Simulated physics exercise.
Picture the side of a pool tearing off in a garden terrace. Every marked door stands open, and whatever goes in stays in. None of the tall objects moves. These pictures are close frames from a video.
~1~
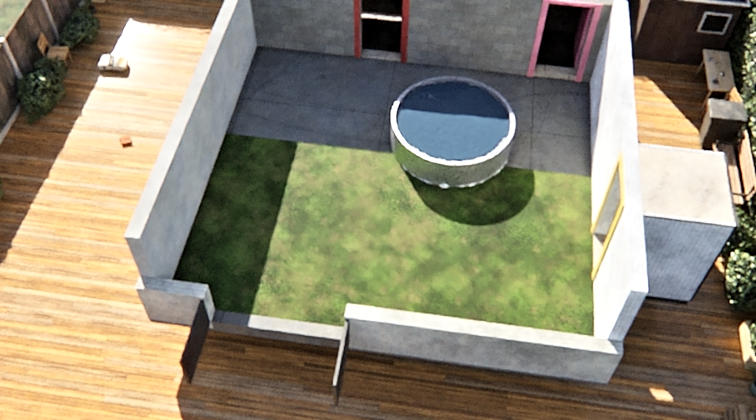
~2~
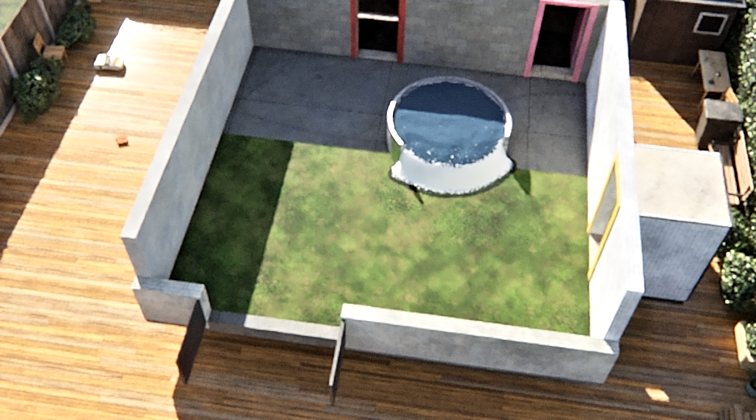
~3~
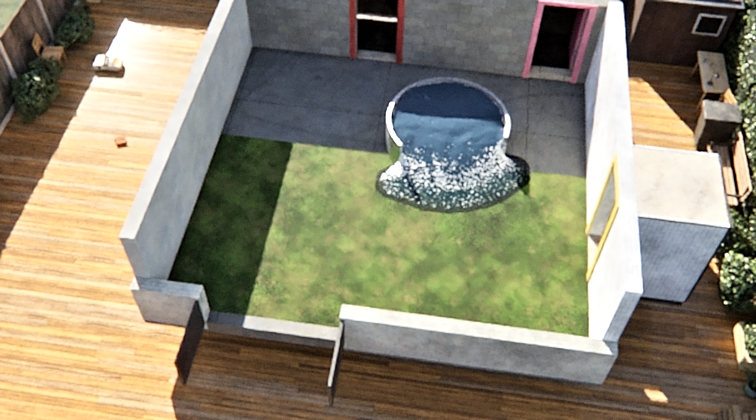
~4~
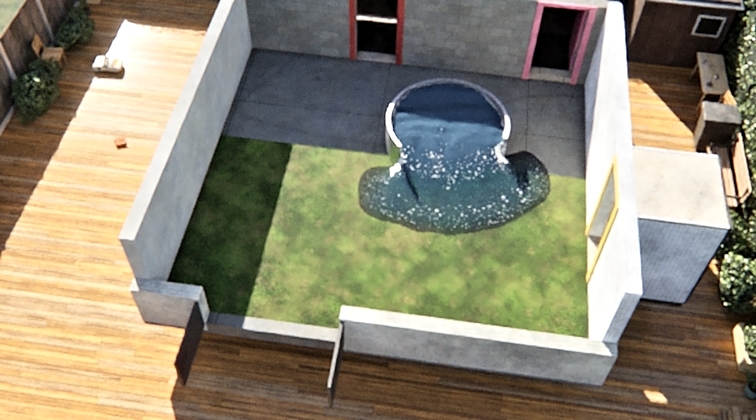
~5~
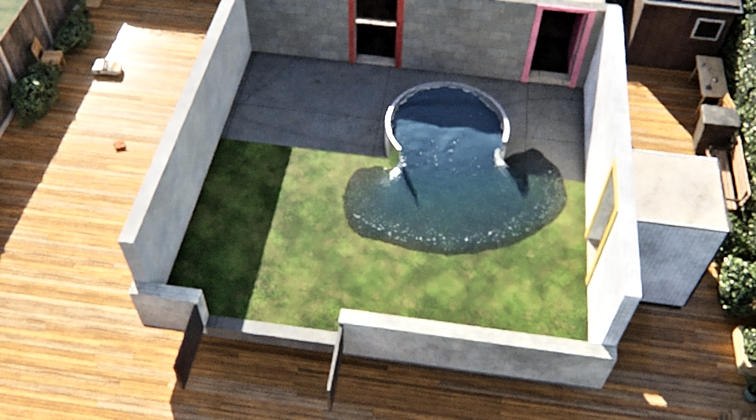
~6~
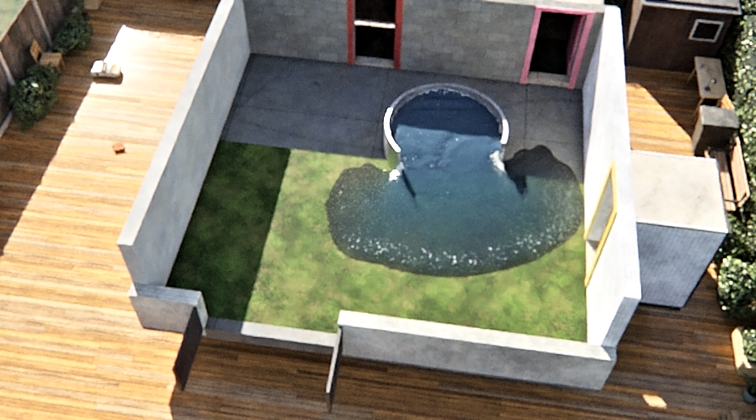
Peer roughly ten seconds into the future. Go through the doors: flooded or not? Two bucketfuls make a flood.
In order: Yellow door: Above two buckets, pink door: Up to two buckets, red door: Up to two buckets.
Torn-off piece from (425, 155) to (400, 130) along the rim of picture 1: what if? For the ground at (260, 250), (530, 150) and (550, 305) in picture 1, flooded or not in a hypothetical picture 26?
Point one reached; point two not reached; point three not reached.
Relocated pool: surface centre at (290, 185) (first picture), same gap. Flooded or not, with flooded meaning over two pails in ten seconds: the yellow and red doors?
Per door - yellow: Falls short; red: Falls short.
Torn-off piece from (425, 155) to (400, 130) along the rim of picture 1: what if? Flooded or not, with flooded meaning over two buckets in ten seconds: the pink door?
In this case pink comes in lower.
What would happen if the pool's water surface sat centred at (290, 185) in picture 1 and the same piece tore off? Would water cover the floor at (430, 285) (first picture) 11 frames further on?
Answer: Submerged.
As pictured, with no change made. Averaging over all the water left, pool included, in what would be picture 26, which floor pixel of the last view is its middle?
The water centres close to (456, 252).
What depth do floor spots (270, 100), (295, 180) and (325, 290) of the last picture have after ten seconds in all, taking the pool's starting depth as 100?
About 0, 6 and 10 per cent.
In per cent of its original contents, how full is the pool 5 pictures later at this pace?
My figure is about 50 in a hundred.
A moment on, water covers 30 % of the floor; the yellow door wet at the sill, nothing in, the pink door not reached, the red door not reached.
Next, water covers 45 % of the floor; the yellow door under two buckets in, the pink door not reached, the red door not reached.
Then, water covers 55 % of the floor; the yellow door over two buckets in, the pink door not reached, the red door not reached.
Later, water covers 65 % of the floor; the yellow door over two buckets in, the pink door not reached, the red door not reached.
In the end, water covers 80 % of the floor; the yellow door far over two buckets in, the pink door wet at the sill, nothing in, the red door not reached.
